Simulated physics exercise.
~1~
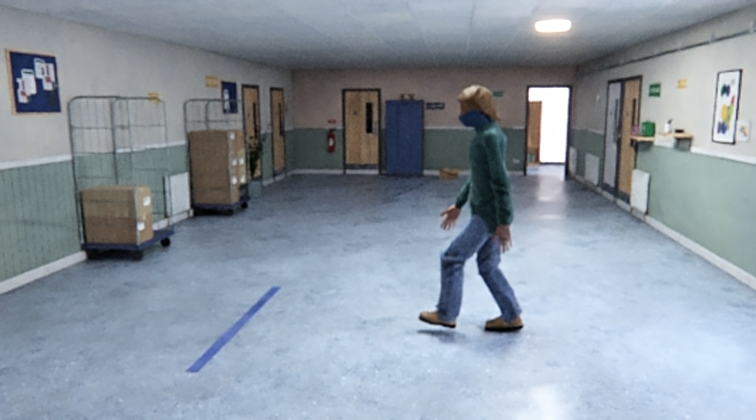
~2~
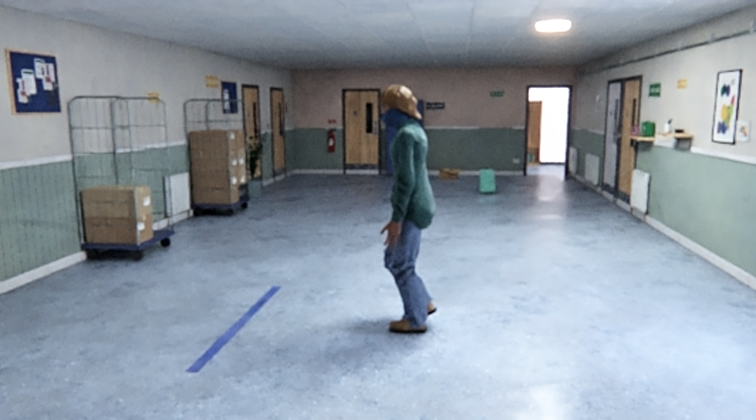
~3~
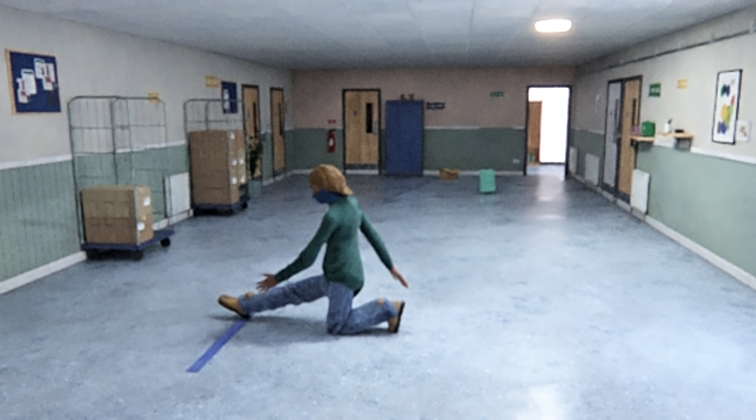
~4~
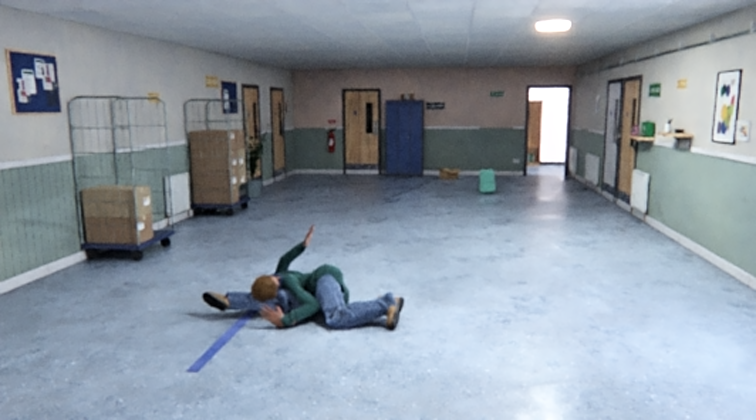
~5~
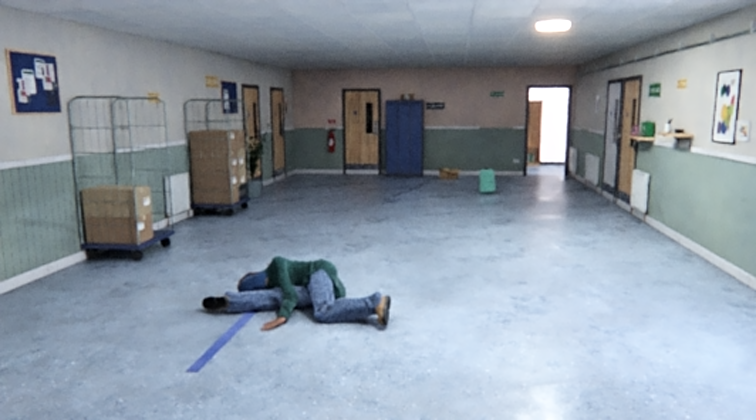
A masked visitor walks left, drops down and ends slumped by the blue strip.
